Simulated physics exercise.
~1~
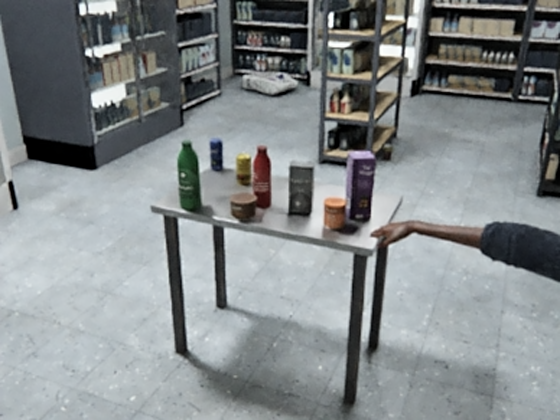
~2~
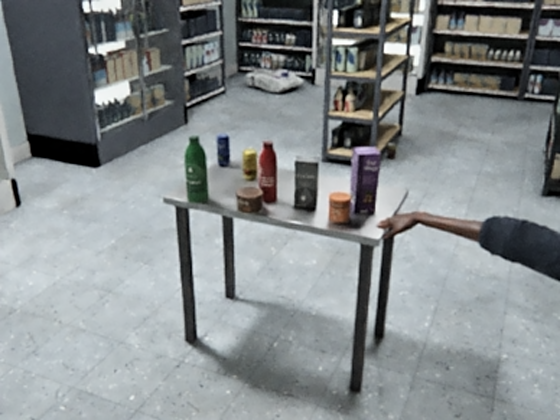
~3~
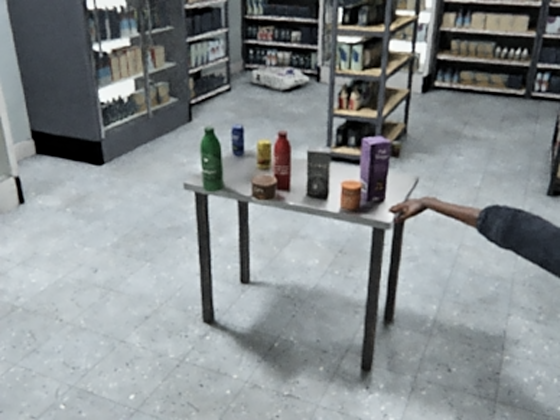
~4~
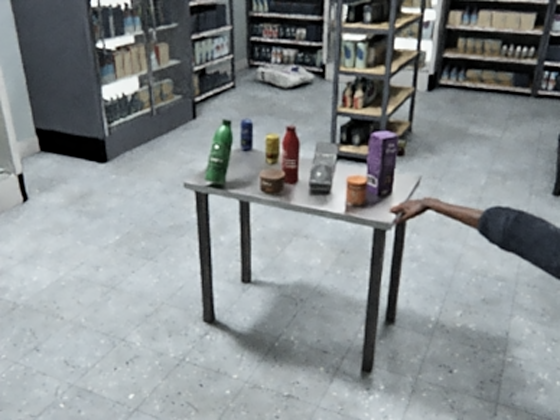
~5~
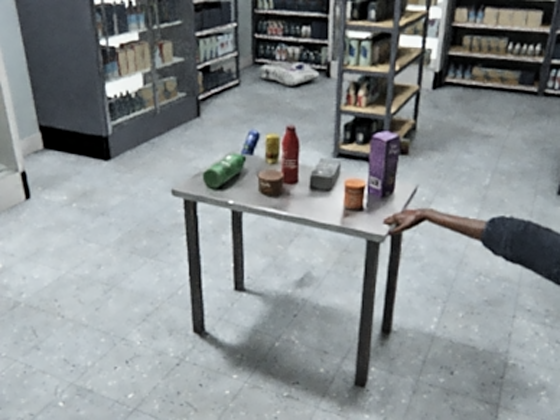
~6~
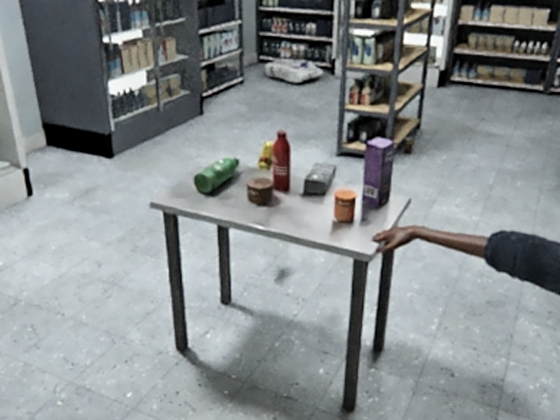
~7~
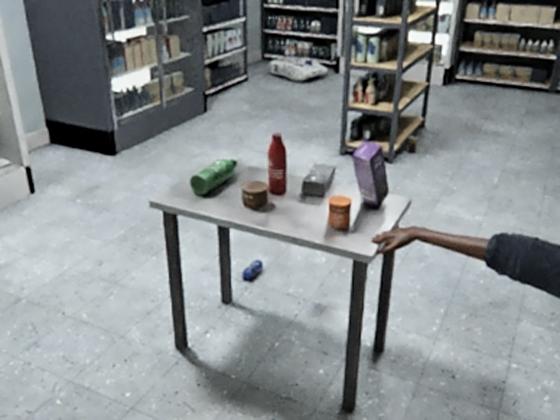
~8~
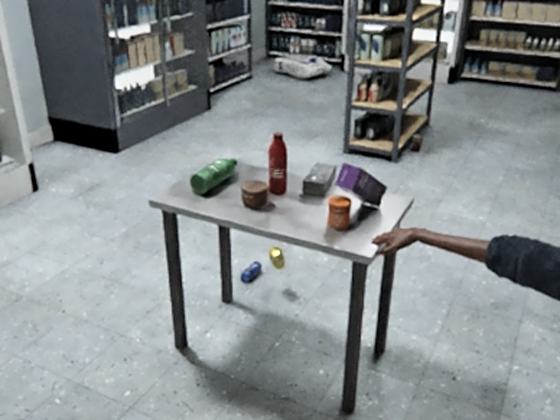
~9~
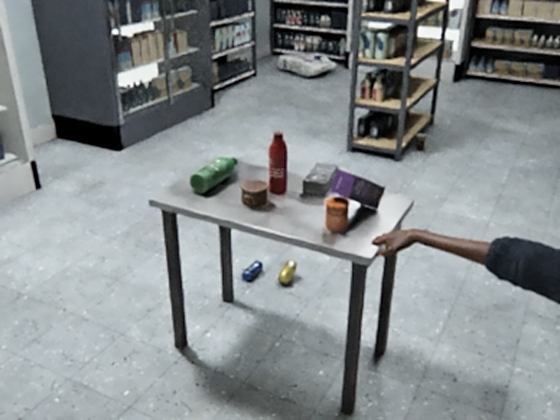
A hand jerks a table back and forth, toppling several containers and dropping two cans.
